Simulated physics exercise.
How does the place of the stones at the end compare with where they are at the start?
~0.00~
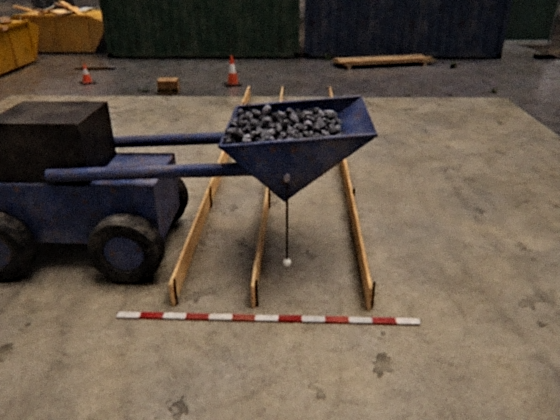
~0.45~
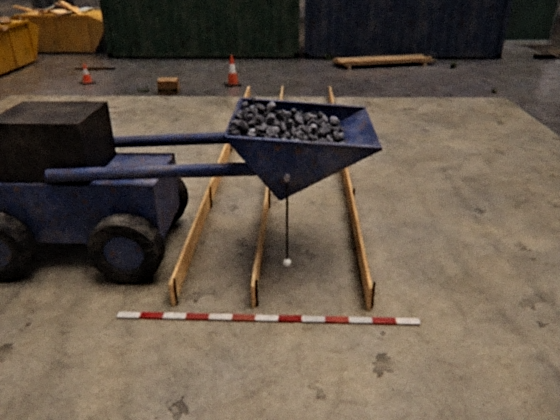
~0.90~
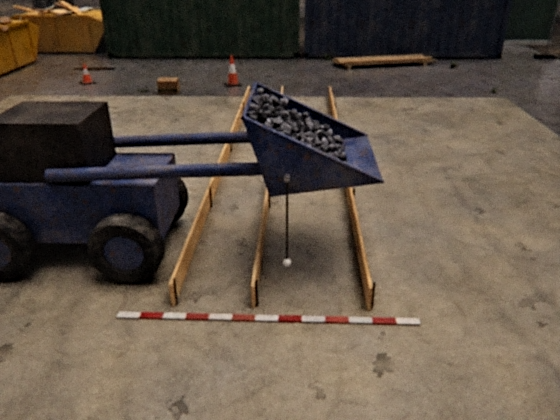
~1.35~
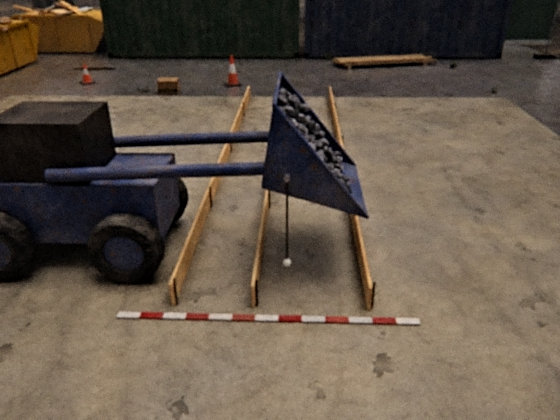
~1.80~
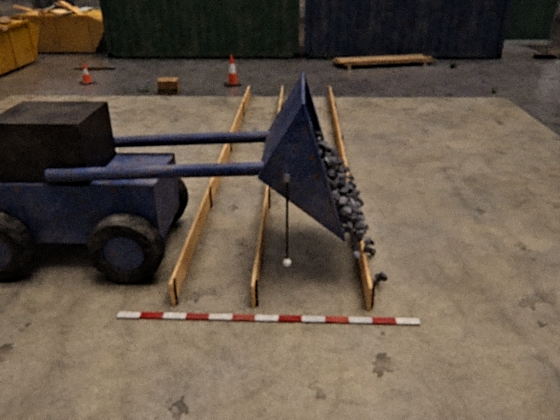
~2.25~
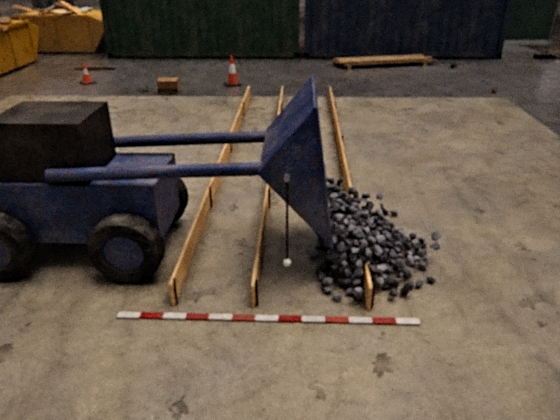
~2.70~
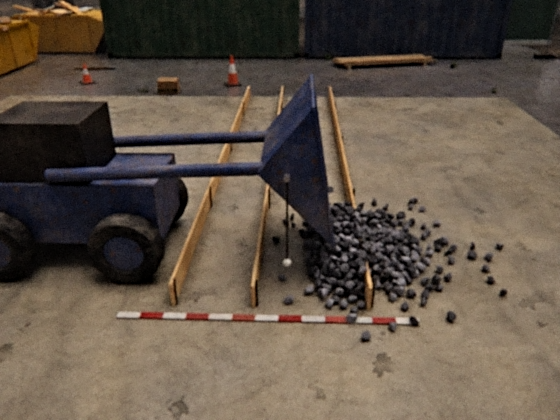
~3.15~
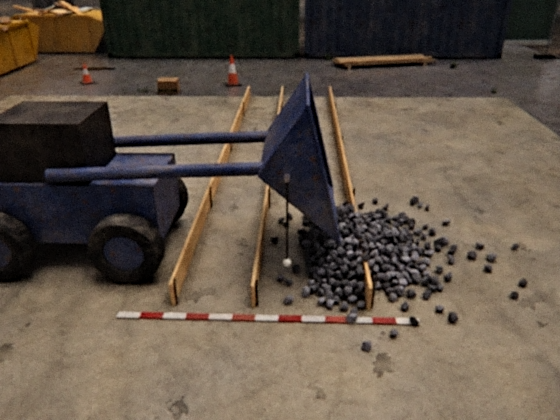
At the start the stones sit up in the raised bucket. By the end they lie lower and further right, heaped on the floor on both sides of the right-hand board, with some scattered beyond it.
